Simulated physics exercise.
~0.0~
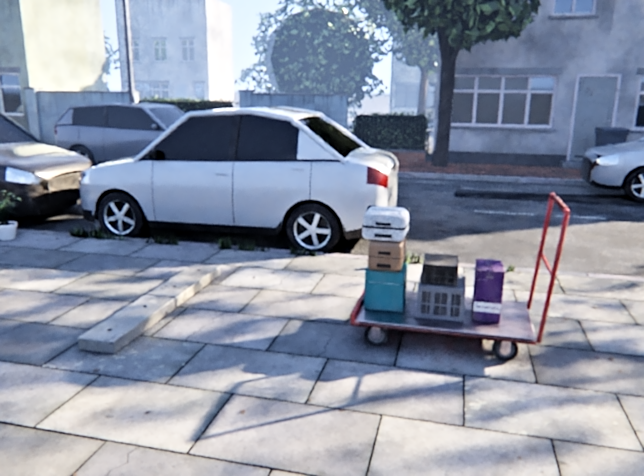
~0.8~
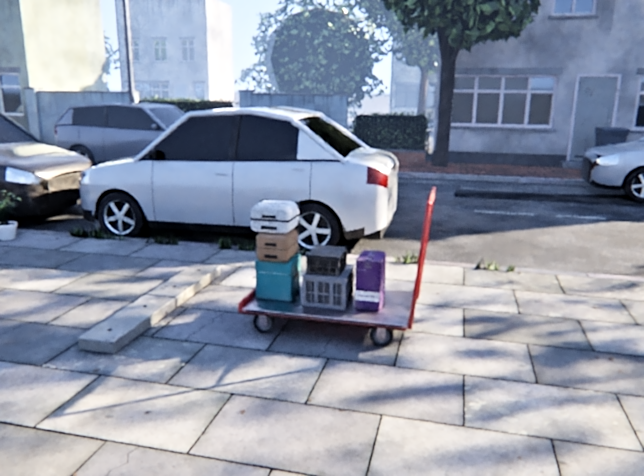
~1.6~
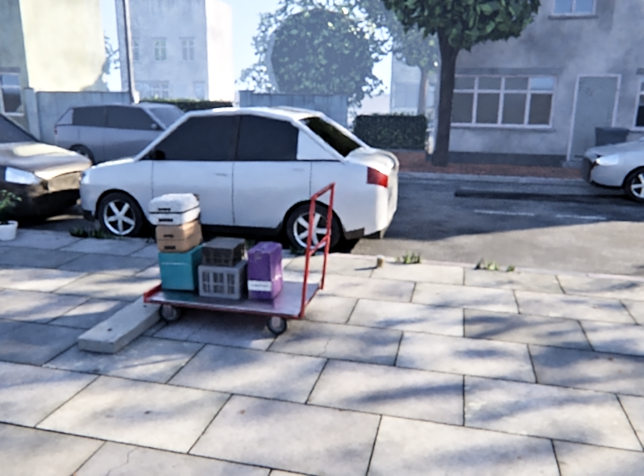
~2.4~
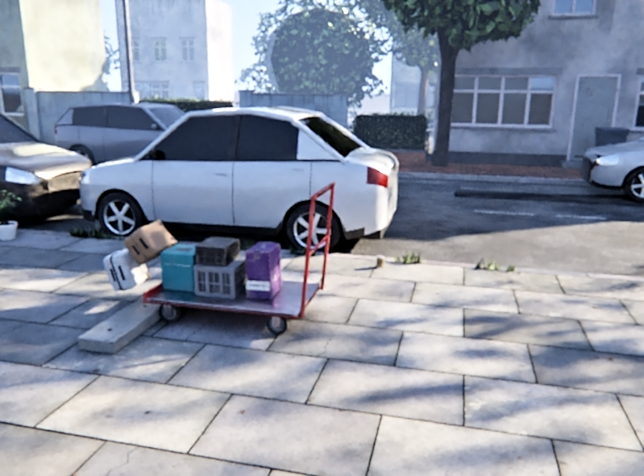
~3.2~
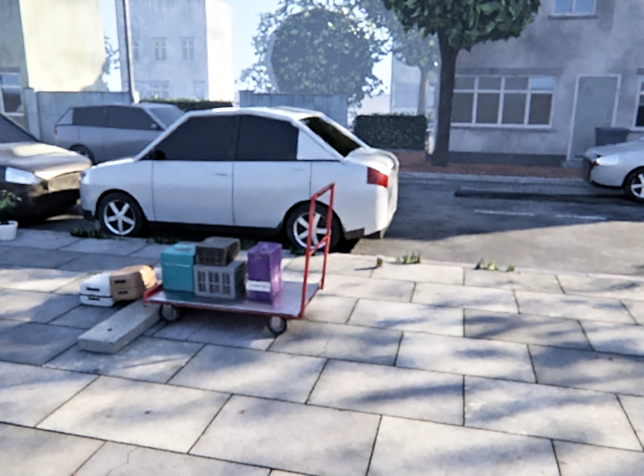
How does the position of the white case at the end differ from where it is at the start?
At the start the white case sits on top of the stack on the cart, on the right side of the view. At the end it lies overturned on the paving at the left, off the cart and beyond the low step.
